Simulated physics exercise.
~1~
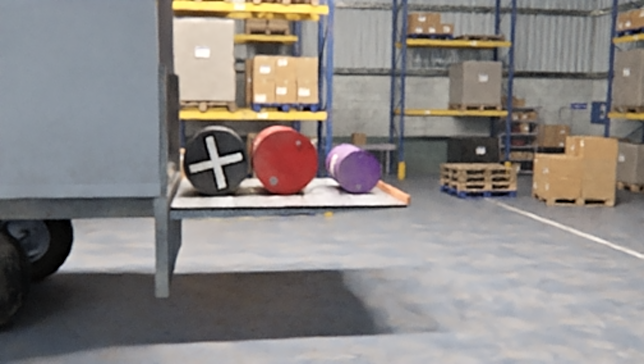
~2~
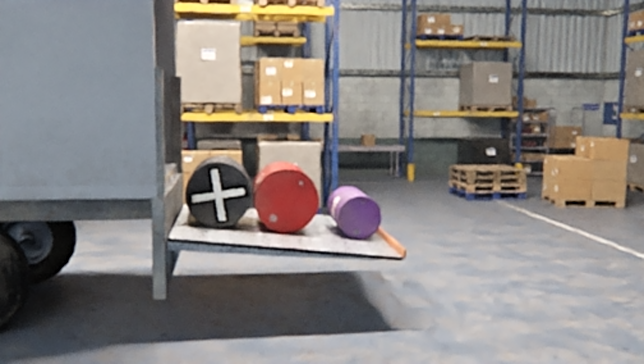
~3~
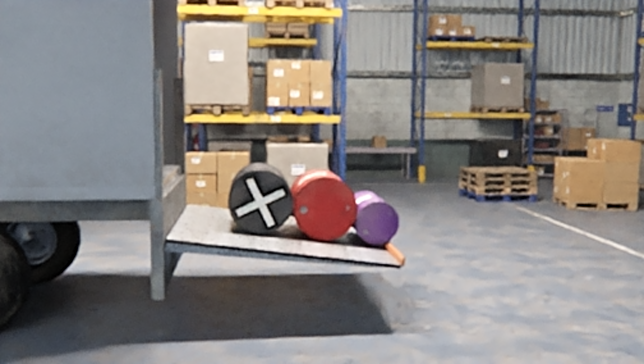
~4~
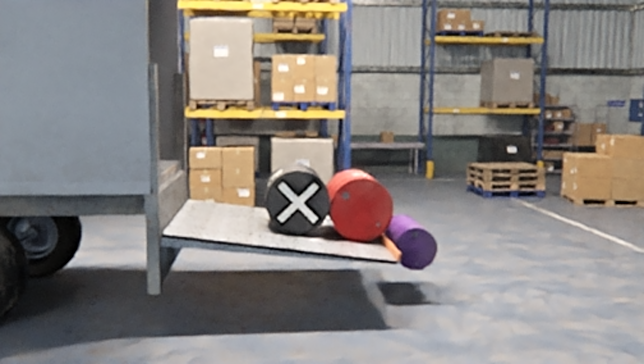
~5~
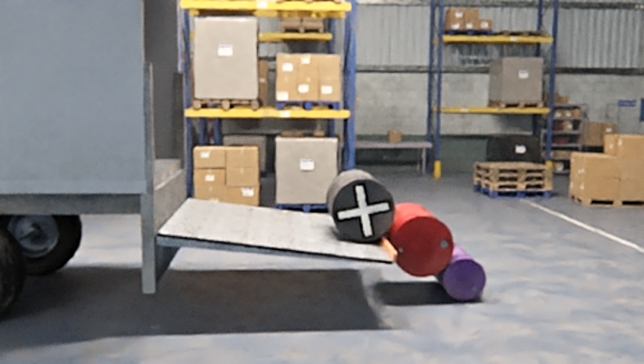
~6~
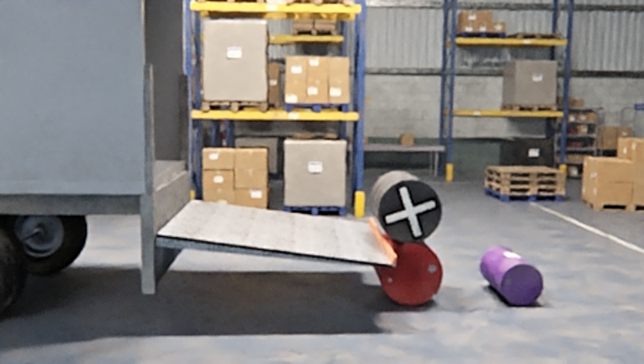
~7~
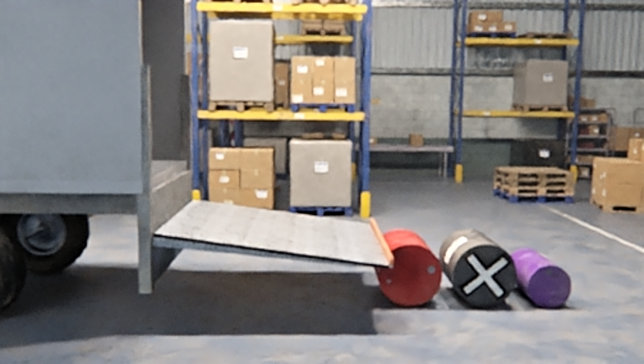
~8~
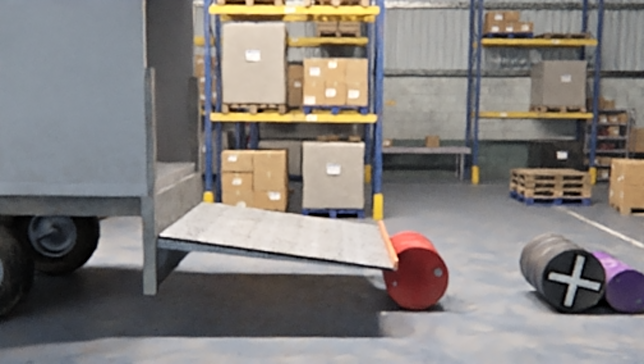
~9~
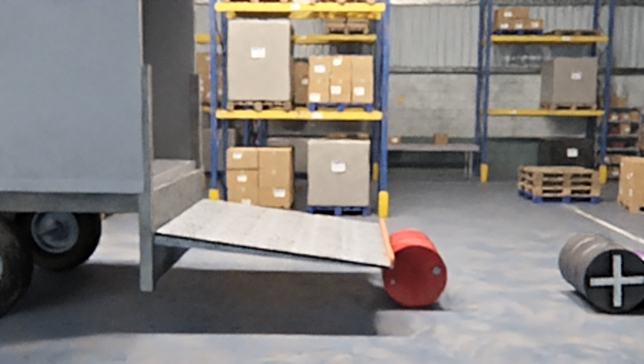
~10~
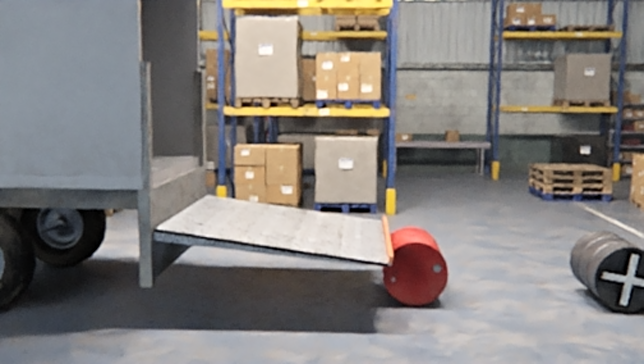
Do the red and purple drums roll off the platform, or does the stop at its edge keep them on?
Both the red and purple drums go over the stop and off the platform. Purple drops to the floor first, and red follows it down.
Three drums roll off a tilting platform; red stops beside it, the others roll away right.
